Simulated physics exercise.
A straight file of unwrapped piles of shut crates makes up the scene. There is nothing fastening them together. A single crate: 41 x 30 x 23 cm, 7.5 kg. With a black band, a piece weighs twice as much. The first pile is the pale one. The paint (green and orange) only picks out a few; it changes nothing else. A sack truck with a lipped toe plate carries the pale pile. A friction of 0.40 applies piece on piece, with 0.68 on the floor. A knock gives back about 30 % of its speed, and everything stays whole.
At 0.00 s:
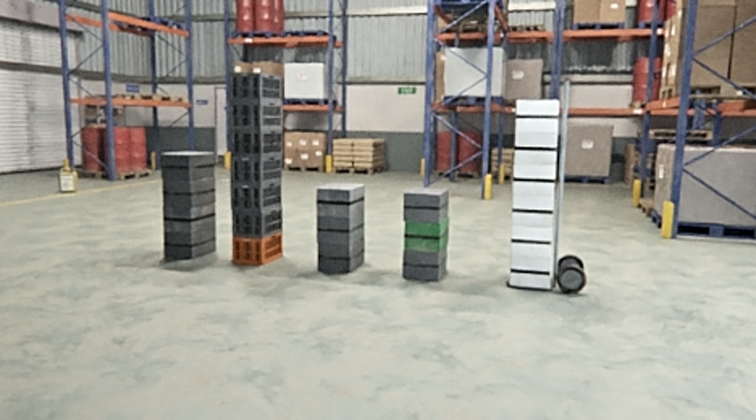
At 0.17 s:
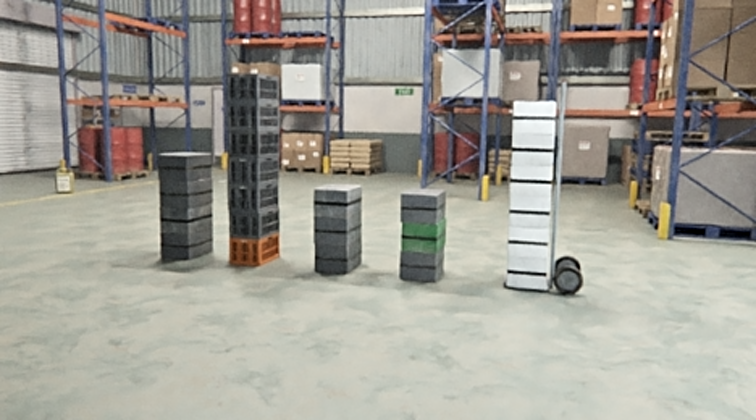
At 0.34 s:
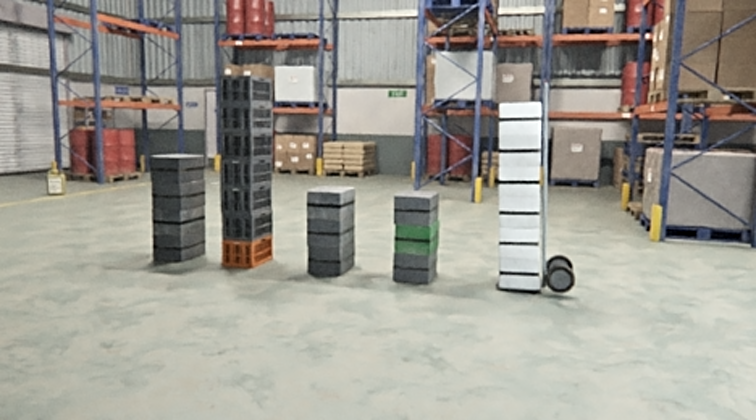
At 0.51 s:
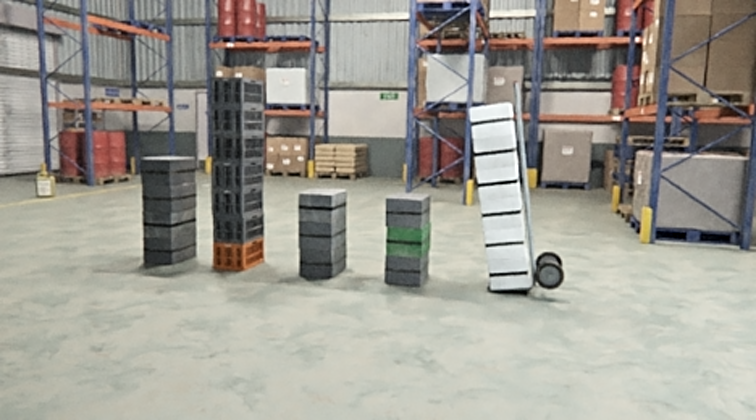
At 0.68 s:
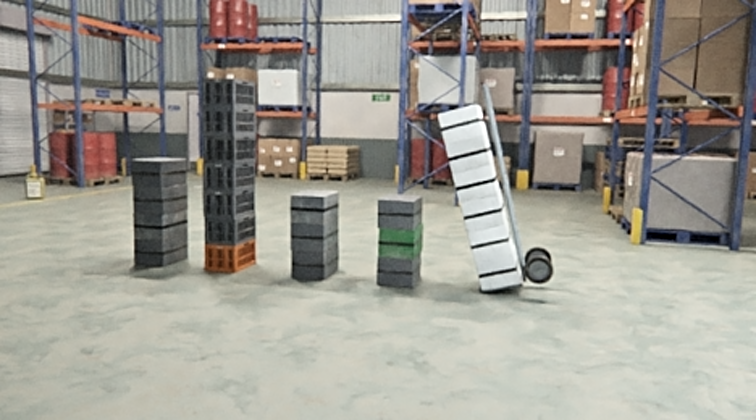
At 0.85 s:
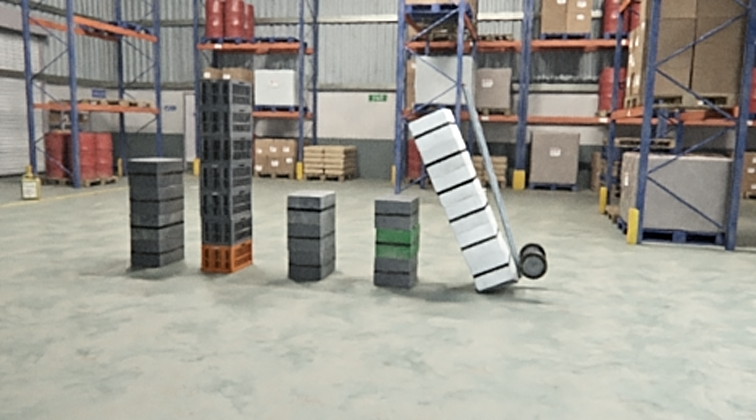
A tall stack of white crates on a sack truck leans left toward shorter dark piles.
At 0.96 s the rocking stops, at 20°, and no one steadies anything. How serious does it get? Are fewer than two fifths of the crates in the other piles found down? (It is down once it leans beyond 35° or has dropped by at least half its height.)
I reckon the part down keeps below two fifths.
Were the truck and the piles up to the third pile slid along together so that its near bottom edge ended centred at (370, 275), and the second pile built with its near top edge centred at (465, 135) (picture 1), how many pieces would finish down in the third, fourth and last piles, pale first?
Down by pile: Third 3, fourth 2, last 0.
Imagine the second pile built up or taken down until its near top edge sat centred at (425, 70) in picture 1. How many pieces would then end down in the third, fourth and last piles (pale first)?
Counts down - third: 2; fourth: 6; last: 3.
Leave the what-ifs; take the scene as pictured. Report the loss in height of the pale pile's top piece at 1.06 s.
20 cm.
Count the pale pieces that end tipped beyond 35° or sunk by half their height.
I count 6 pale pieces.
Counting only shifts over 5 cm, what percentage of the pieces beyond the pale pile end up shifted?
35 % shifted.
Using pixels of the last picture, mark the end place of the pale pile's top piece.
(260, 215).
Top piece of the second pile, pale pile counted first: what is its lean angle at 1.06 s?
Measured from upright, roughly 0°.
After 1.06 s, 6 of the pale pile down; none of the 17 other crates down.
After 1.54 s, 6 of the pale pile down; none of the 17 other crates down, 4 disturbed; green crate leaning 11°.
After 2.30 s, 6 of the pale pile down; 4 of the 17 other crates down; green crate leaning 44°.
At rest (2.9 s), 6 of the pale pile down; 4 of the 17 other crates down; green crate leaning 53°, 12 cm lower; orange crate unmoved. That is 24 per cent. As the last picture would show them, middles, green crate near (349, 250), orange crate near (227, 254).
